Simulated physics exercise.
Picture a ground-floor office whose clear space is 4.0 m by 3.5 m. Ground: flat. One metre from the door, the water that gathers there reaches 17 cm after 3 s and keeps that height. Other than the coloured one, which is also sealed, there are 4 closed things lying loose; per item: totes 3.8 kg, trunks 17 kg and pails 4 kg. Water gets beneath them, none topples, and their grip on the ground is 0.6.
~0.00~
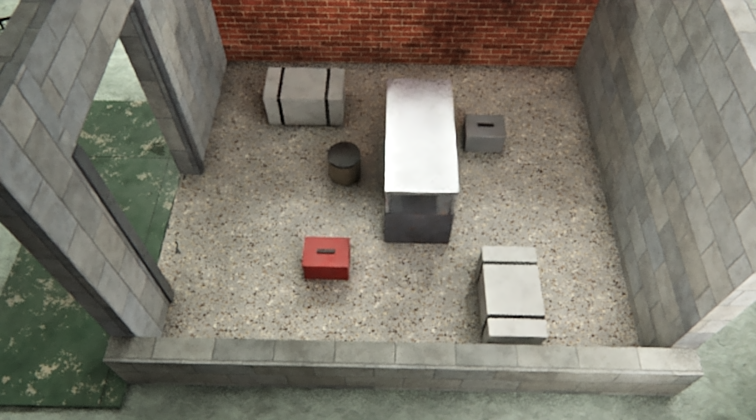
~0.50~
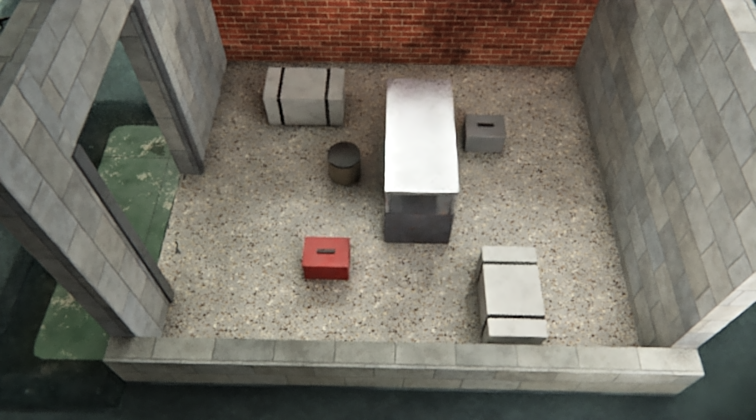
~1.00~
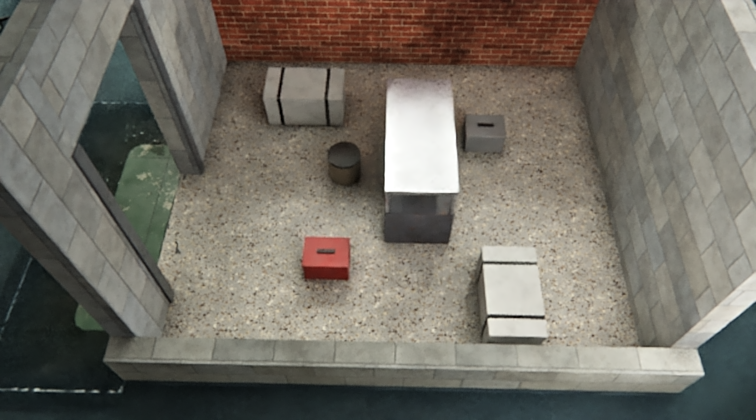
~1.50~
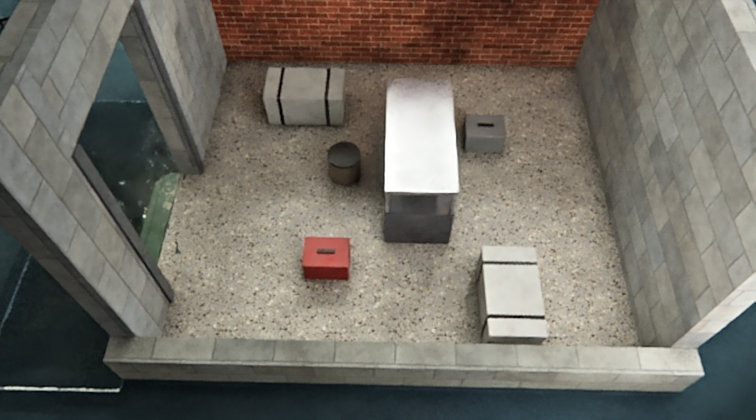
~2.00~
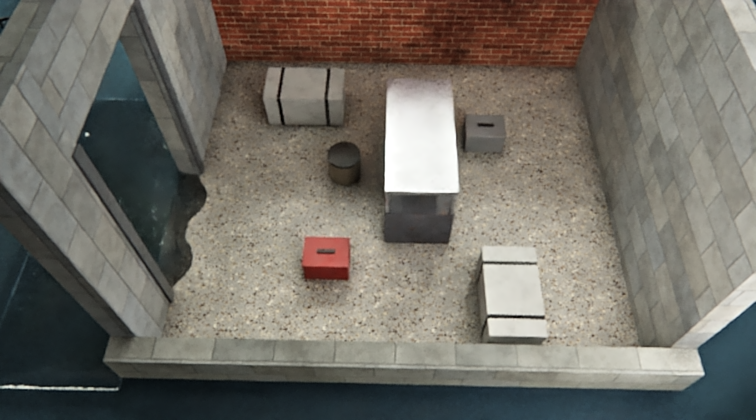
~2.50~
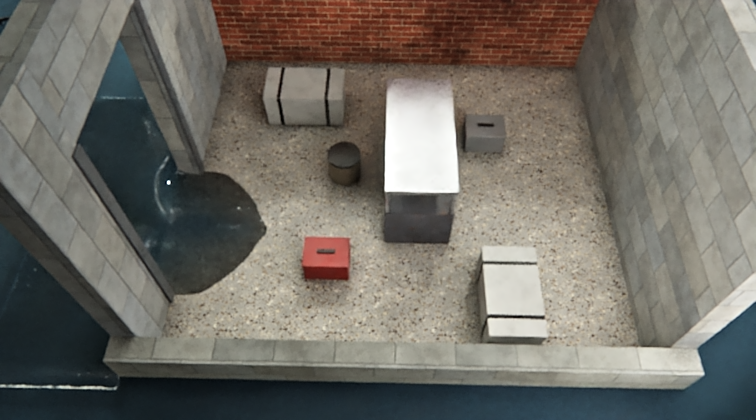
At the start, a red box, strapped pale trunks and other objects sit around a table on a dry speckled floor. Dark water gradually covers the green ground outside, then enters through the opening on the left and spreads into a rounded pool, while everything in the room stays still.
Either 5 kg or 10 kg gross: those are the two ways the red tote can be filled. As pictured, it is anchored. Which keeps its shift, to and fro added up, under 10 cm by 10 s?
None of them.
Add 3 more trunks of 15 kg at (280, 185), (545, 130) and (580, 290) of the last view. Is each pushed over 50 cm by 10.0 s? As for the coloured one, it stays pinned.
Order as asked: Goes beyond / stays within / stays within.
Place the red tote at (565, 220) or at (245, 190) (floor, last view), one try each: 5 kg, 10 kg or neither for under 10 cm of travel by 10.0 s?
In that order: Neither is enough; neither is enough.
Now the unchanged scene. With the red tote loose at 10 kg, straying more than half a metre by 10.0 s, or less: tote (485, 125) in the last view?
Result: Threshold not reached.
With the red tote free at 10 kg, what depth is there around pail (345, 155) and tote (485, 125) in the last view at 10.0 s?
9 and 6 cm.
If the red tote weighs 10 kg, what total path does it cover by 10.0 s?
Total distance: Near 250 cm.
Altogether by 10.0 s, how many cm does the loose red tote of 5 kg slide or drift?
Around 300 cm in total.
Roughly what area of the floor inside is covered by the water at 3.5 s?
2.5 m2.
After 3.5 s the red tote would be 9 cm from its start with 5 kg and 0 cm from its start with 10 kg; 3 cm of water round it then.
After 4.5 s the red tote would be 78 cm from its start with 5 kg and 14 cm from its start with 10 kg; 5 cm of water round it then.
After 7.0 s the red tote would be 224 cm from its start with 5 kg and 110 cm from its start with 10 kg; 7 cm of water round it then.
After 10.0 s the red tote would be 231 cm from its start with 5 kg and 214 cm from its start with 10 kg; 9 cm of water round it then.
